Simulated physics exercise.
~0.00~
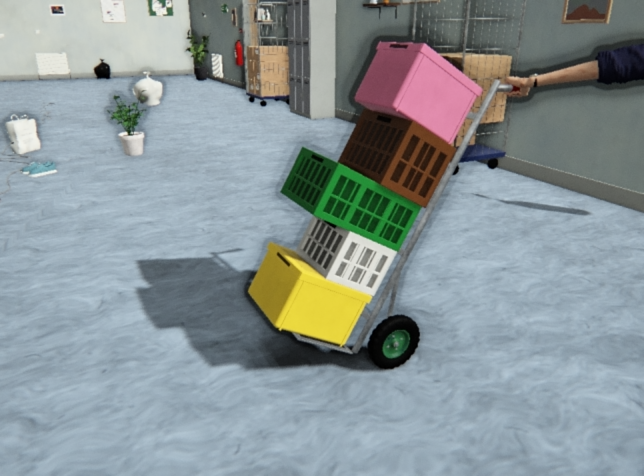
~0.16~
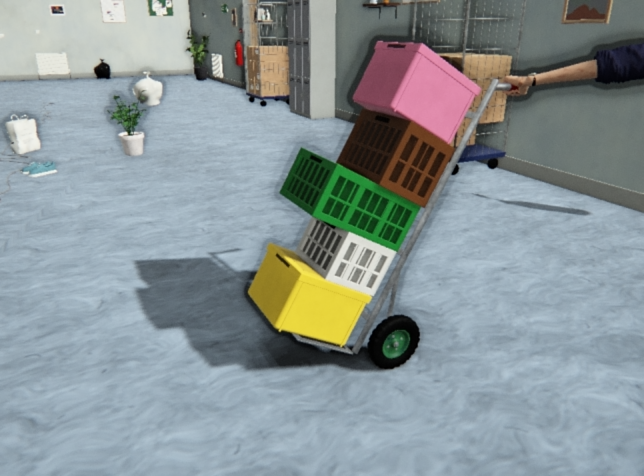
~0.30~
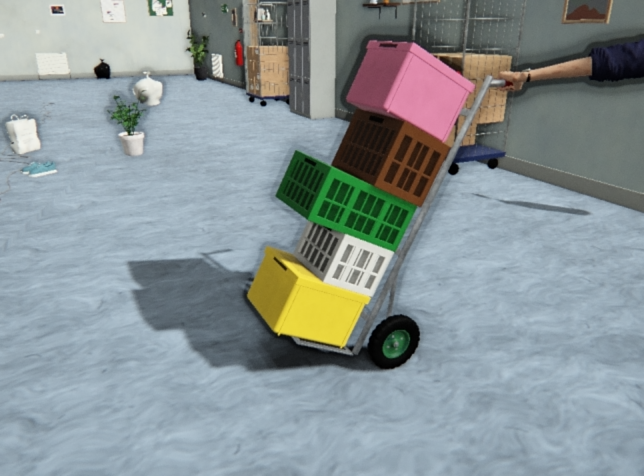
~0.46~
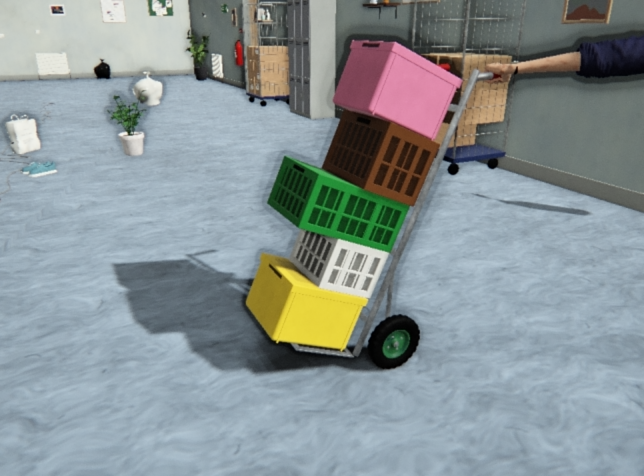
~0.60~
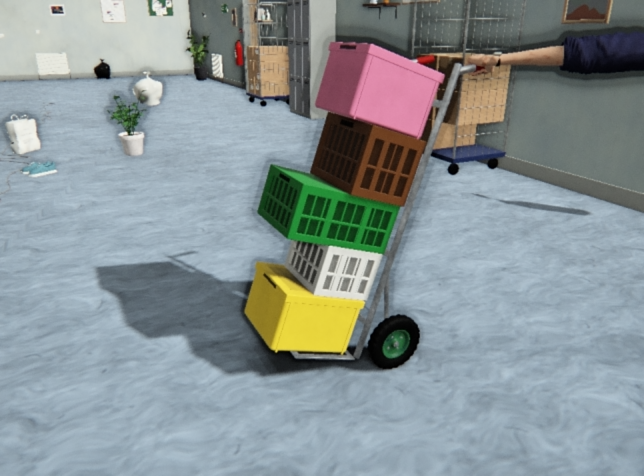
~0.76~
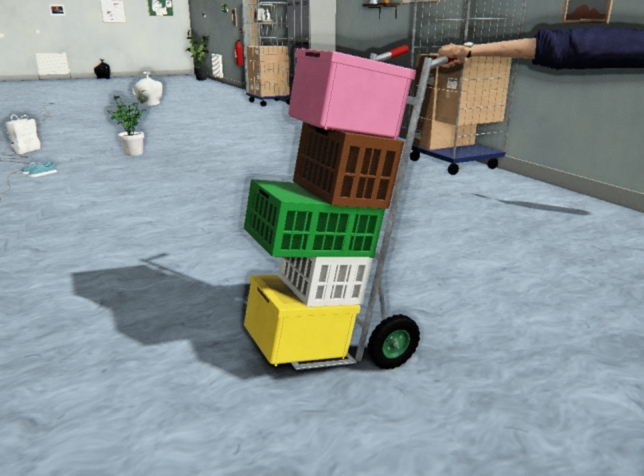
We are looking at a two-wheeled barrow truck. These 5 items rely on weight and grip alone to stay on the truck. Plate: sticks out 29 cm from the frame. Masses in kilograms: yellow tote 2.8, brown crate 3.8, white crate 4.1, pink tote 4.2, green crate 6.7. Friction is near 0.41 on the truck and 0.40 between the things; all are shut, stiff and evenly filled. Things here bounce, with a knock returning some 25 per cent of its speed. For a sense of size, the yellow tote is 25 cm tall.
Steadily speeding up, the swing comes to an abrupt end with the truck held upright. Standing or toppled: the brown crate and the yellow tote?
Result: The brown crate loses its balance, the yellow tote keeps its balance.
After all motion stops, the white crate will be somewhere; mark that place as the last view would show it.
In the last picture it sits around (219, 314).
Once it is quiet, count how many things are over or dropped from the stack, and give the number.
That gives 4.
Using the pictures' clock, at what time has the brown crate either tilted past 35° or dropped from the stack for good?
It happens near 1.6 s.
After 1.26 s, truck upright; brown crate tipped 13° from how it sat near (274, 177); yellow tote tipped 7° from how it sat near (294, 330); pink tote tipped 13° from how it sat.
After 1.66 s, truck upright; brown crate, pink tote and green crate now dropped from the stack; white crate tipped 46° from how it sat.
After 1.96 s, truck upright; yellow tote tipped 5° from how it sat near (295, 330); white crate on its side.
After 2.16 s, truck upright; yellow tote tipped 7° from how it sat near (294, 330); white crate upside down.
At rest (3.2 s), dropped from the stack and tipped over, brown crate, pink tote and green crate; tipped over on the truck, white crate; yellow tote in place, give or take 10 cm. Seen from the same camera at the end, brown crate near (94, 386), yellow tote near (299, 330).
